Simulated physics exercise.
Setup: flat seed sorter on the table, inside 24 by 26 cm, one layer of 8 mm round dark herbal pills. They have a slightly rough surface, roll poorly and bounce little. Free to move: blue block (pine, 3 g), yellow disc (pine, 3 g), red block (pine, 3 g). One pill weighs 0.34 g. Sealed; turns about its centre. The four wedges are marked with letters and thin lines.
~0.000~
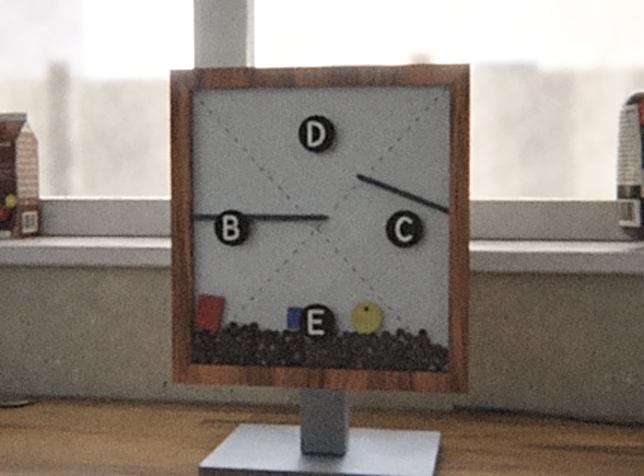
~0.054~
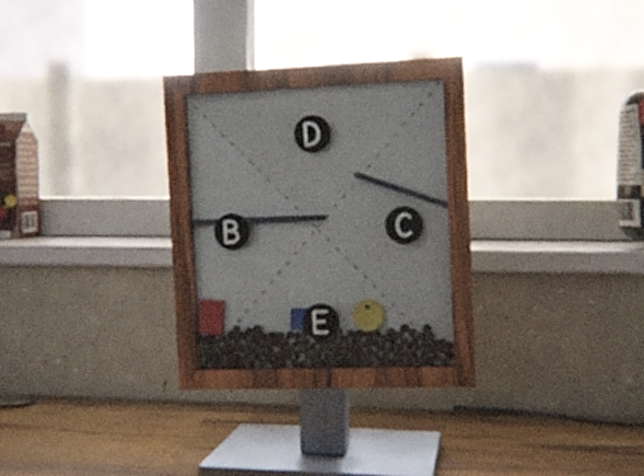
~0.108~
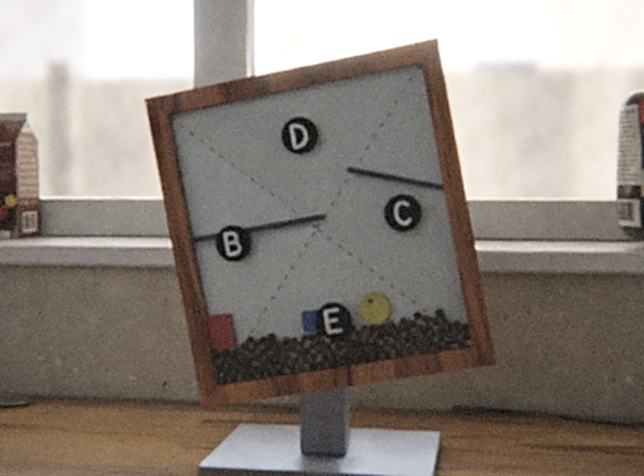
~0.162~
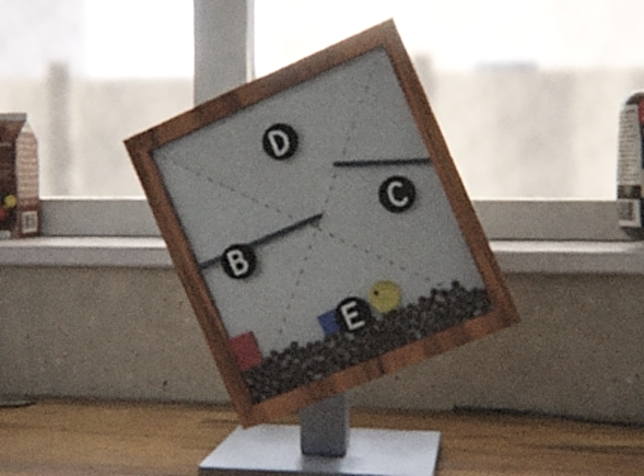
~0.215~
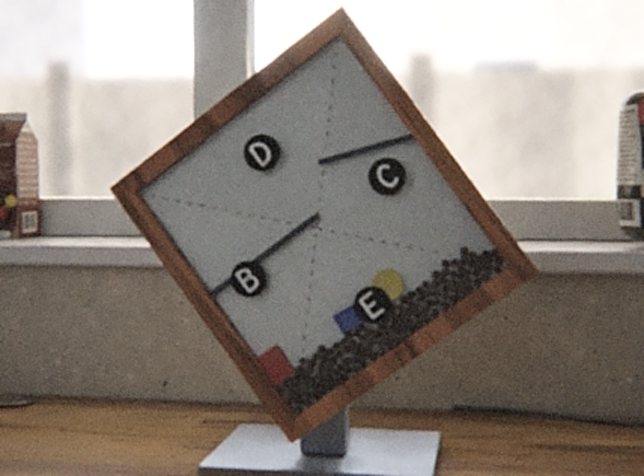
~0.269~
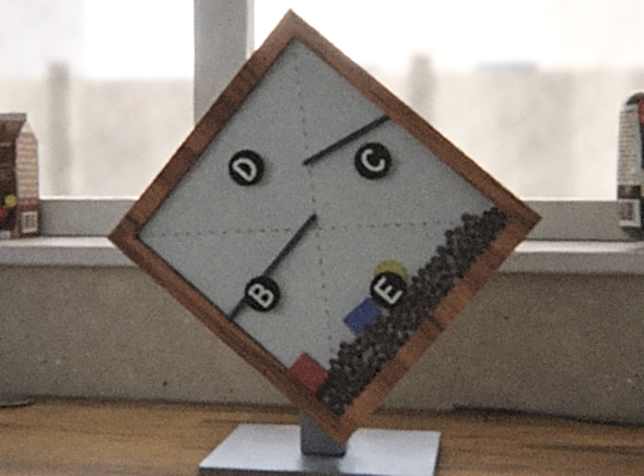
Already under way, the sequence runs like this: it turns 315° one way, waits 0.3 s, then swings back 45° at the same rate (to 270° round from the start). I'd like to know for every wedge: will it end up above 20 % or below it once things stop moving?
Wedge B ends up below, wedge C ends up above, wedge D ends up below, wedge E ends up above.
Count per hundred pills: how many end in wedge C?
Roughly 70 per cent.
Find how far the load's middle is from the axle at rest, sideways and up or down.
Some 6 cm left and 9 cm below.
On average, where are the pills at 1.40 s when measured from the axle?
Roughly 2 centimetres to the right and 11 centimetres below.
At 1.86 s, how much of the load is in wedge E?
Roughly 30 per cent.
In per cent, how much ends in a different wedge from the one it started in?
My reckoning puts it near 70 percent.
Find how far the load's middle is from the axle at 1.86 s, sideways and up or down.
The middle sits around 3 cm left and 11 cm below.
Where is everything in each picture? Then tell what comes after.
Level; about 130 pills; pills centred (317, 348); top one (328, 326); blue block (305, 319) tilted 3°; yellow disc (367, 317); red block (210, 312) tilted 80°; B (232, 228), C (404, 229), D (317, 134), E (317, 322), in the first frame.
Turned 3° anticlockwise; pills centred (322, 348); top one (332, 325), in the second frame.
Turned 10° anticlockwise; pills centred (338, 347); top one (440, 313); wall ends (350, 170), (322, 217), in the third frame.
Turned 23° anticlockwise; pills centred (363, 341); top one (456, 284), in the fourth frame.
Turned 36° anticlockwise; pills centred (388, 328); top one (465, 251), in the fifth frame.
Turned 50° anticlockwise; pills centred (407, 311); top one (494, 211); blue block (362, 316) tilted 43°; yellow disc (389, 276); red block (309, 372) tilted 40°; B (262, 294), C (373, 161), D (246, 168), E (388, 290), in the sixth frame.
By 1.40 s, it has come round 315° anticlockwise; the pills' middle is 2 cm right of and 11 cm below the centre; C 70 %, E 30 %.
By 1.86 s, it has come round 291° anticlockwise; the pills' middle is 3 cm left of and 11 cm below the centre; C 70 %, E 30 %.
By 2.02 s, it has come round 270° anticlockwise; the pills' middle is 6 cm left of and 9 cm below the centre; C 70 %, E 30 %.
At rest by 2.8 s, it has come round 270° anticlockwise; B 0 %, C 70 %, D 0 %, E 30 %.
